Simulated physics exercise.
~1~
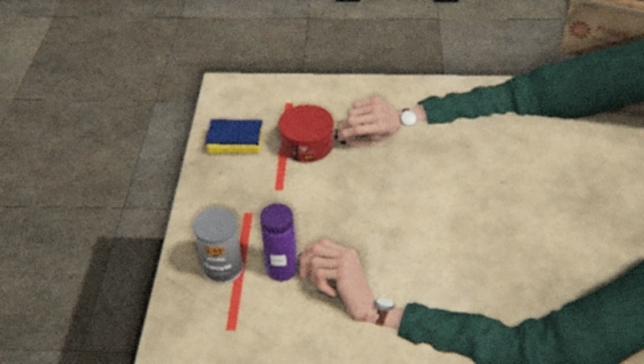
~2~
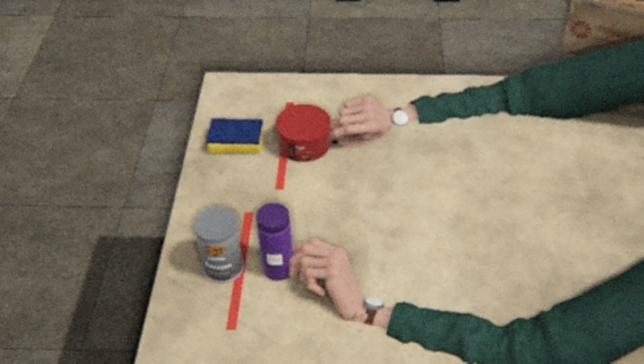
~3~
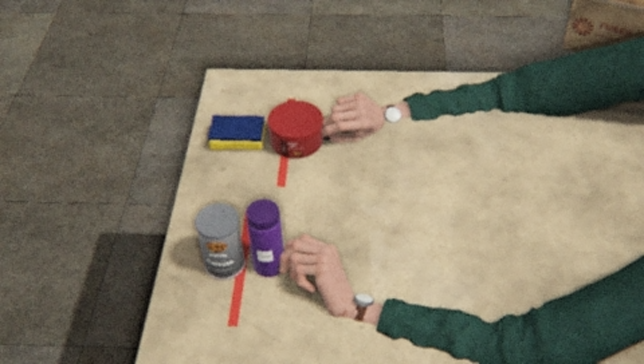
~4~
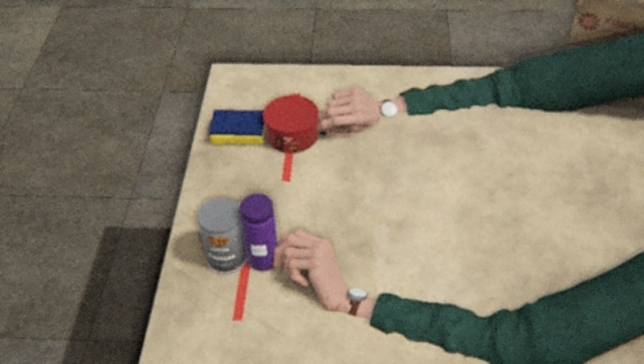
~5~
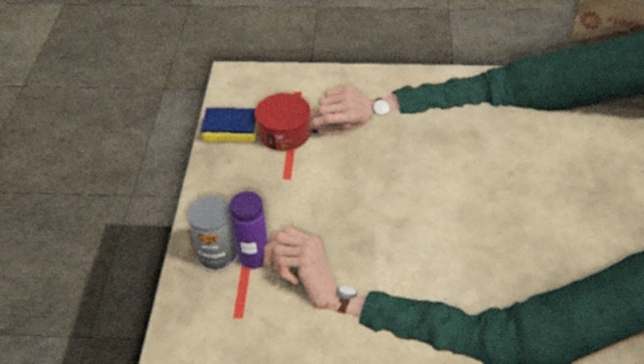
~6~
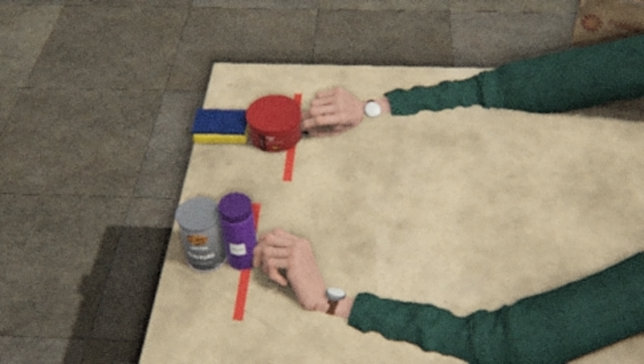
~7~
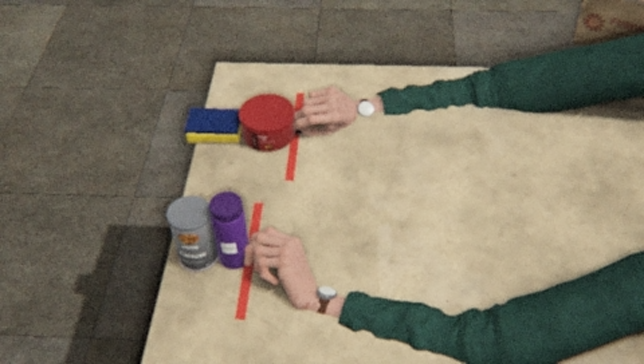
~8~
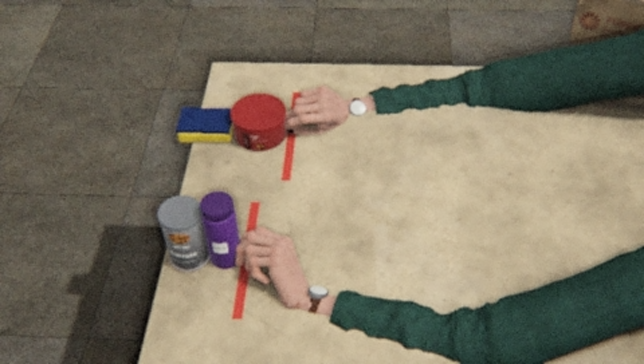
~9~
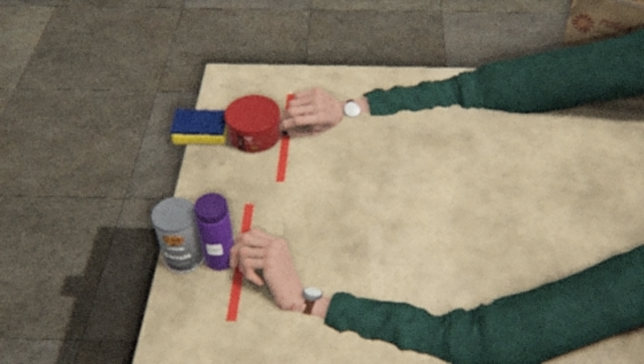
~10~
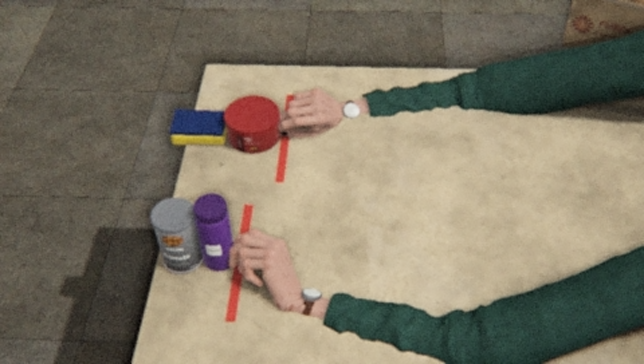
The video shows two green-sleeved hands slowly pushing a red tub and a purple jar left across a table, the tub moving a blue and yellow sponge and the jar moving a grey tin toward the edge, until the hands stop by red tape strips with everything still on the table.
